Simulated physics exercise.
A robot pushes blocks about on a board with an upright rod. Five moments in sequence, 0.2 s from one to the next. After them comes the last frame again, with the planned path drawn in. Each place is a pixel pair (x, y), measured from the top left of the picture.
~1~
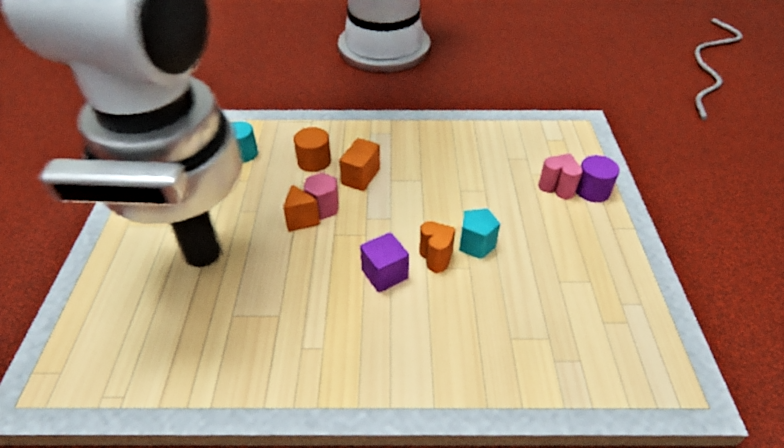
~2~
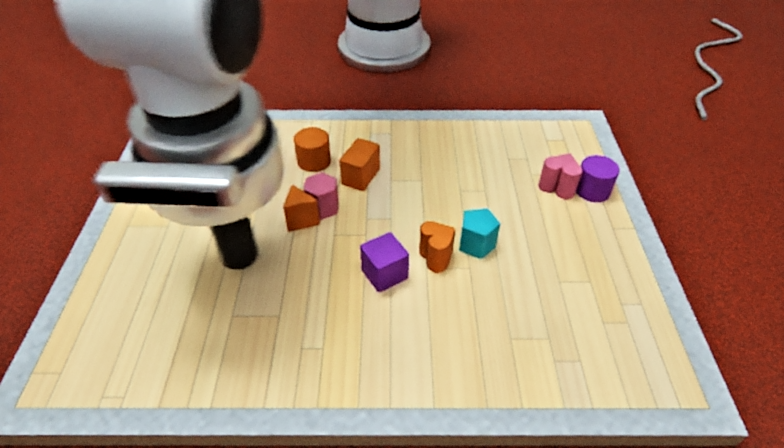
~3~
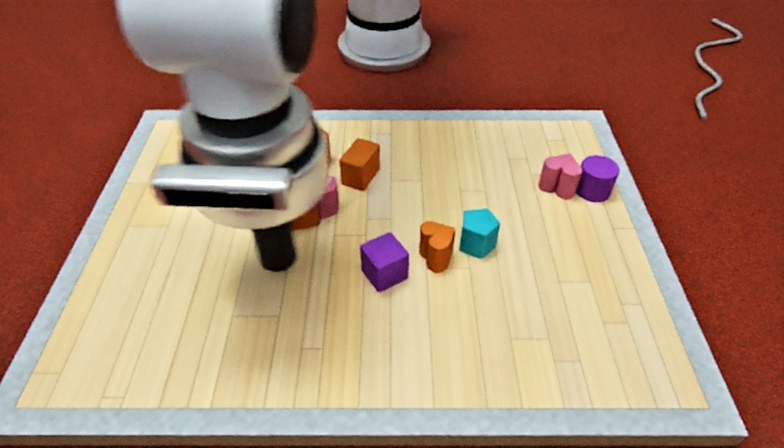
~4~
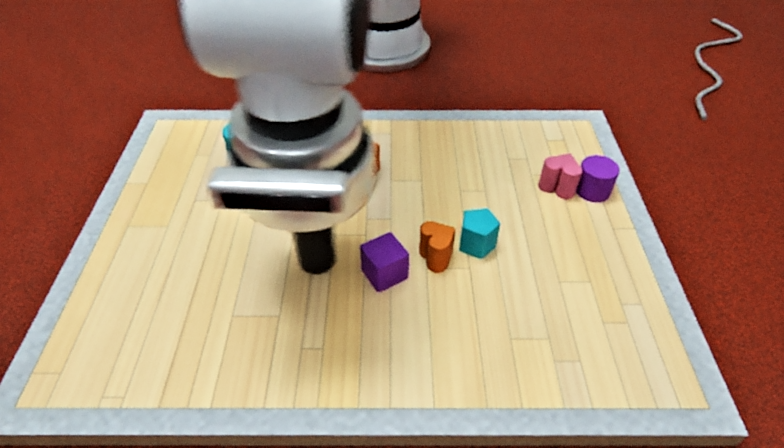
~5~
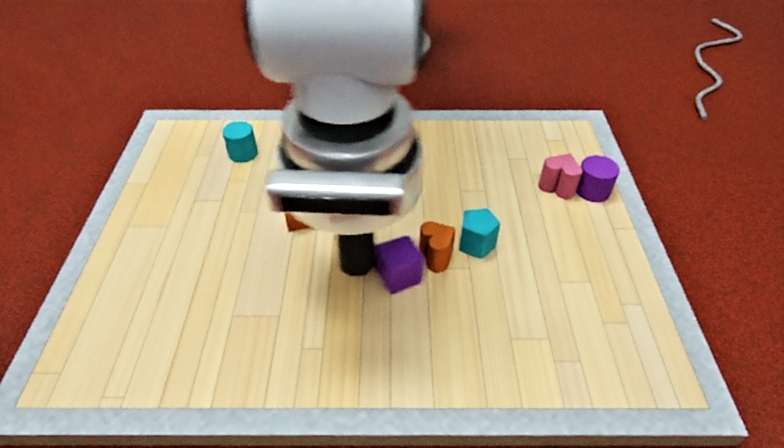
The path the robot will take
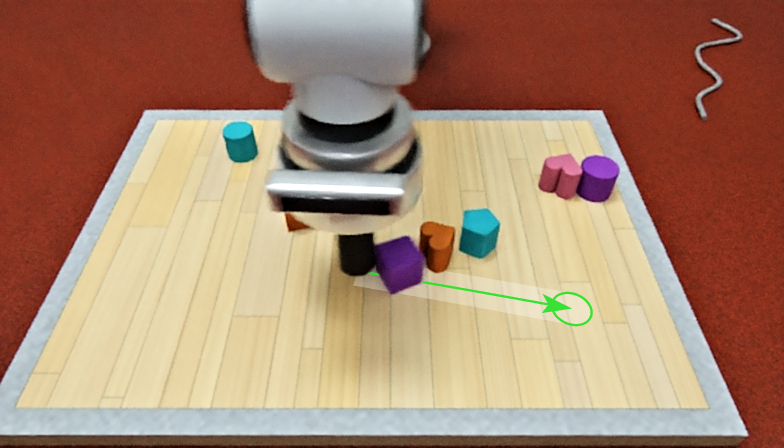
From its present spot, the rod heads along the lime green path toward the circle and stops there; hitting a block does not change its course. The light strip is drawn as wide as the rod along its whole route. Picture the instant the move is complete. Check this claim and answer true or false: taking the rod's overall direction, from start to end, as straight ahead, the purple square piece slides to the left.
Verdict: False.
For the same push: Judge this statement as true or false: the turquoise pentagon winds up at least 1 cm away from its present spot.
That is false.
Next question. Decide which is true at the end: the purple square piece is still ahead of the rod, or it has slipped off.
Most likely the purple square piece stays ahead.
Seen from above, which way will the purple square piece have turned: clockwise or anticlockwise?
The block spins clockwise.
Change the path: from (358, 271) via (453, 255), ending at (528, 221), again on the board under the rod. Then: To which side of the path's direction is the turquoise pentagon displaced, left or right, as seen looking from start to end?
It will end up to the left.
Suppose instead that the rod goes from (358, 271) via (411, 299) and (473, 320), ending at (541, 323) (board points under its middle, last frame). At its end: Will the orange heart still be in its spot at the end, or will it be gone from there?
The orange heart will not stay where it is.
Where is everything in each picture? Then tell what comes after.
The first frame shows rod's lower end (203, 254); purple square piece (384, 249); orange heart (438, 233); turquoise pentagon (480, 220).
The second frame shows rod (240, 256); blocks still.
The third frame shows rod (278, 258); blocks still.
The fourth frame shows rod (317, 260); blocks still.
The fifth frame shows rod (358, 263); purple square piece (400, 252); orange heart (438, 233); turquoise pentagon (480, 220).
Drawn move, straight from (358, 271) to (572, 309).
What follows on the original path. One third of the way, rod (428, 274); purple square piece (473, 266); orange heart (454, 234), turned 75° anticlockwise.
Two thirds of the way, rod (501, 287); purple square piece (543, 286), turned 45° clockwise; orange heart (454, 234), turned 75° anticlockwise.
At the end, rod (575, 300); purple square piece (618, 311), turned 85° clockwise; orange heart (454, 234), turned 75° anticlockwise; turquoise pentagon still.
